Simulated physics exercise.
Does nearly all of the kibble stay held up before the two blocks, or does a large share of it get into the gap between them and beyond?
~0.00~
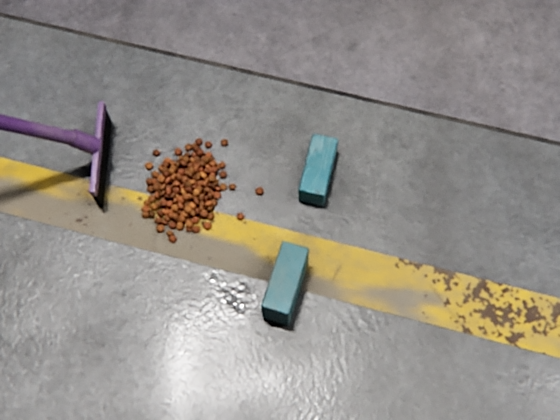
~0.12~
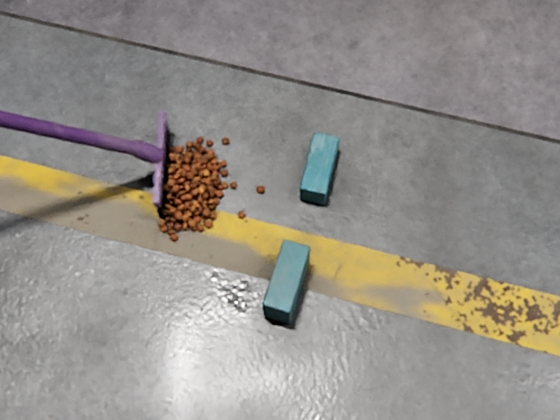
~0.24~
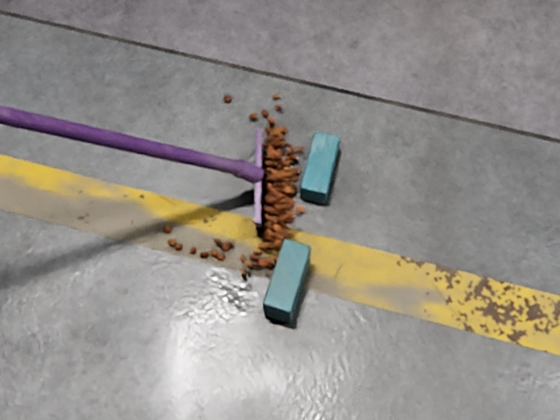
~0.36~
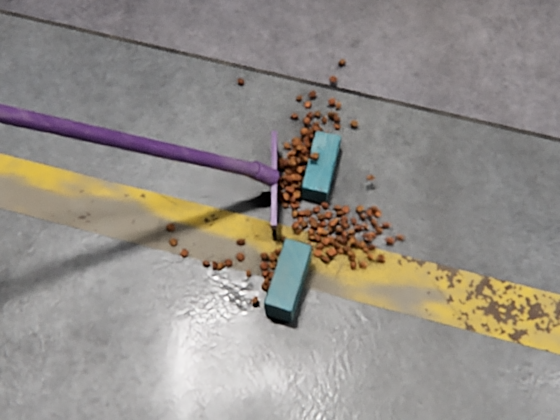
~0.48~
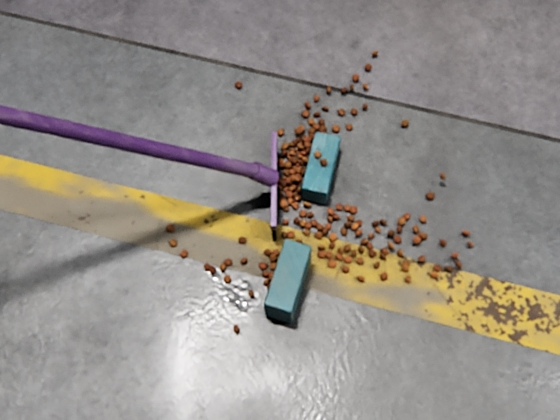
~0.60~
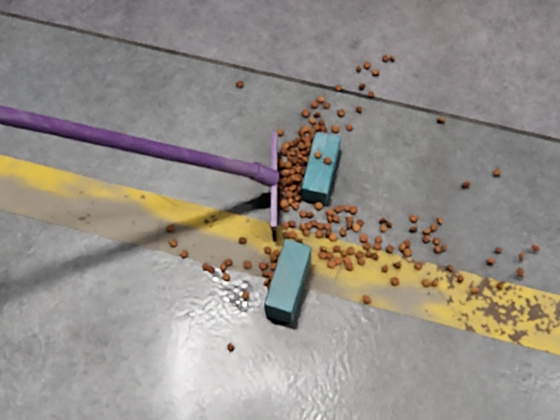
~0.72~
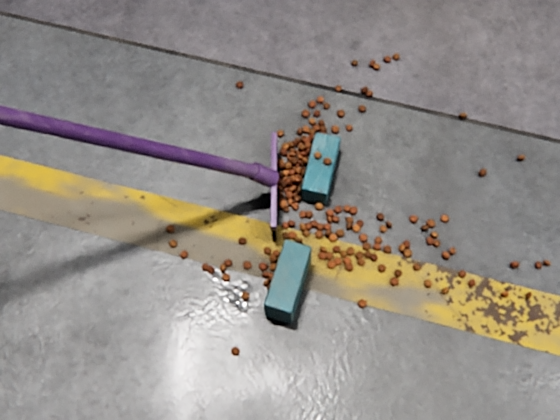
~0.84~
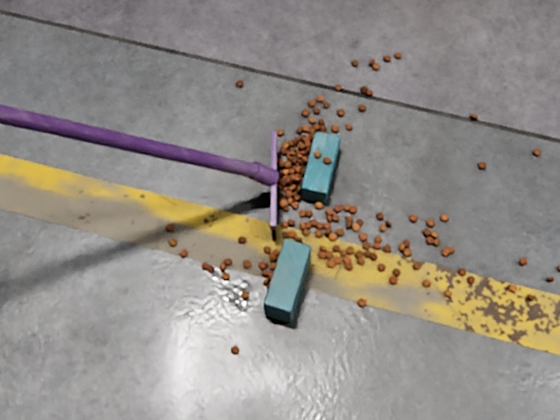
A large share of the kibble goes into or through the gap, scattering to the right along the yellow stripe, while many other pieces stay held up before the blocks.
